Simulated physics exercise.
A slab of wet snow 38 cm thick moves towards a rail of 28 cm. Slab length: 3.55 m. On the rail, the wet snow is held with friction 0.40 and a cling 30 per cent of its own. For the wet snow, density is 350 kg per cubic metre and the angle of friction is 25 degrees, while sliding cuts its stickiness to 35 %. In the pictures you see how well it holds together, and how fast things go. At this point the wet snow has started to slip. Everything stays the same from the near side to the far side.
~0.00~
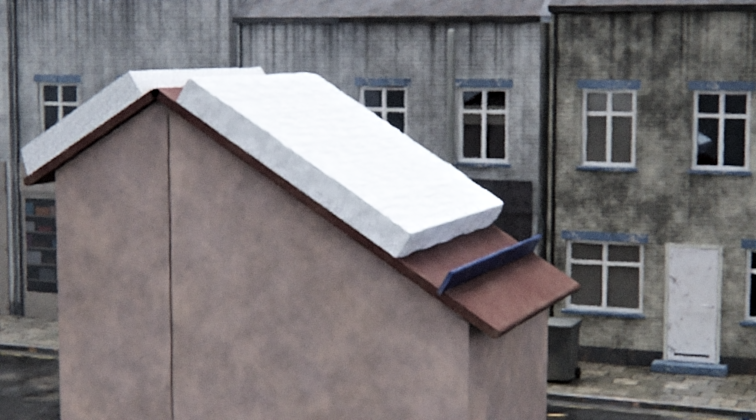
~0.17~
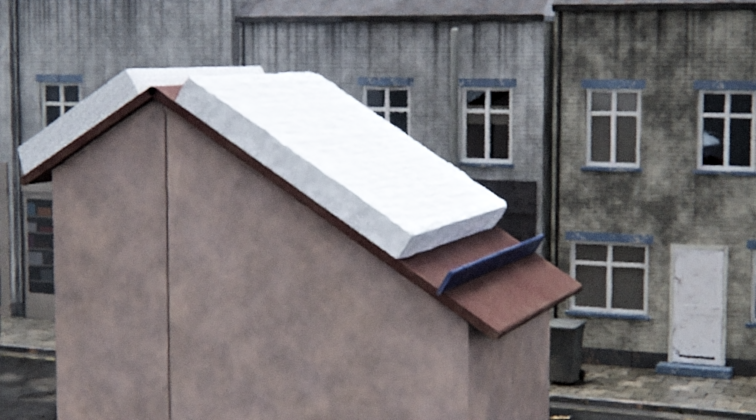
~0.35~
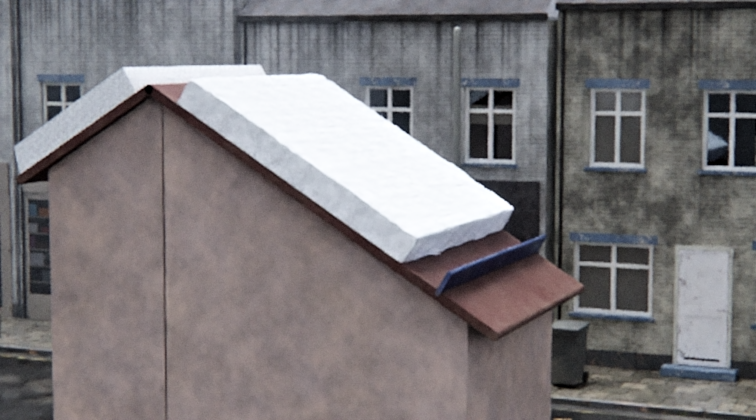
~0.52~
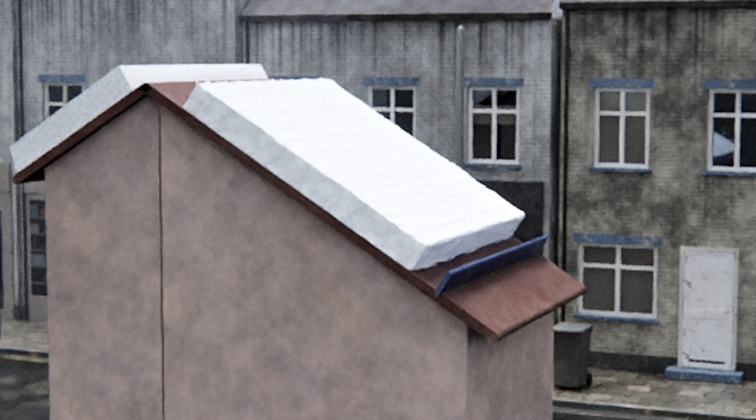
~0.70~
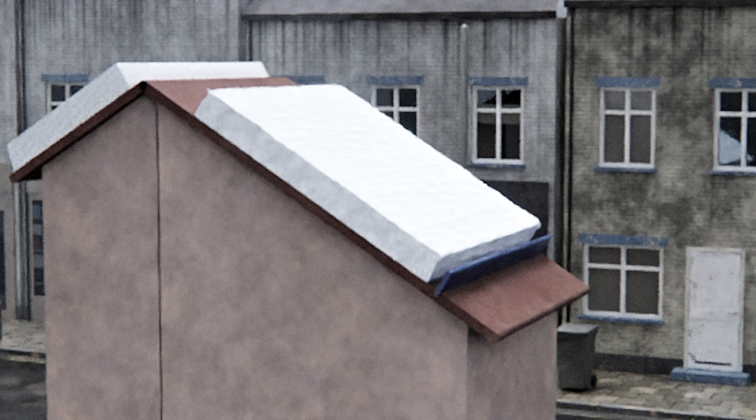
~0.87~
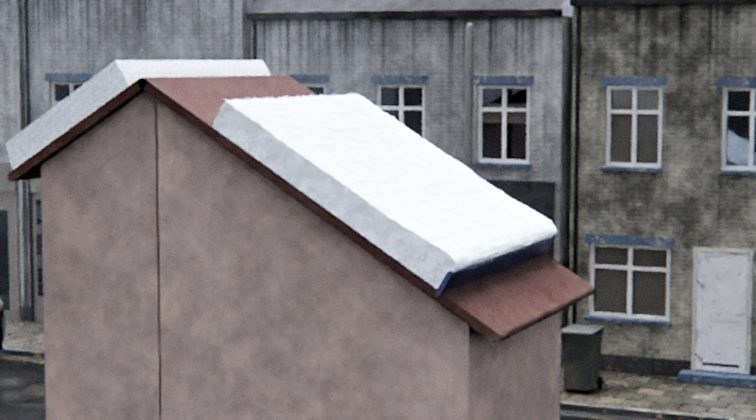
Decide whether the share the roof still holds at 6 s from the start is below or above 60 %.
Pretty clearly, it's north of 60 %.
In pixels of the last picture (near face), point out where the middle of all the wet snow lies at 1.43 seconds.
Roughly at (381, 225).
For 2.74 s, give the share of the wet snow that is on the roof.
I'd put it near 75 in a hundred.
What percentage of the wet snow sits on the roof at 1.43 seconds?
Roughly 100 percent at that moment.
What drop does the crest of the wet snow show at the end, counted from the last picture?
About 0.7 m.
By 1.43 s, 99 % of the snow is on the roof.
By 2.09 s, 83 % of the snow is on the roof.
By 2.74 s, 73 % of the snow is on the roof.
By 3.40 s, 69 % of the snow is on the roof.
By 6.00 s, at the end, 69 % of the snow is on the roof.
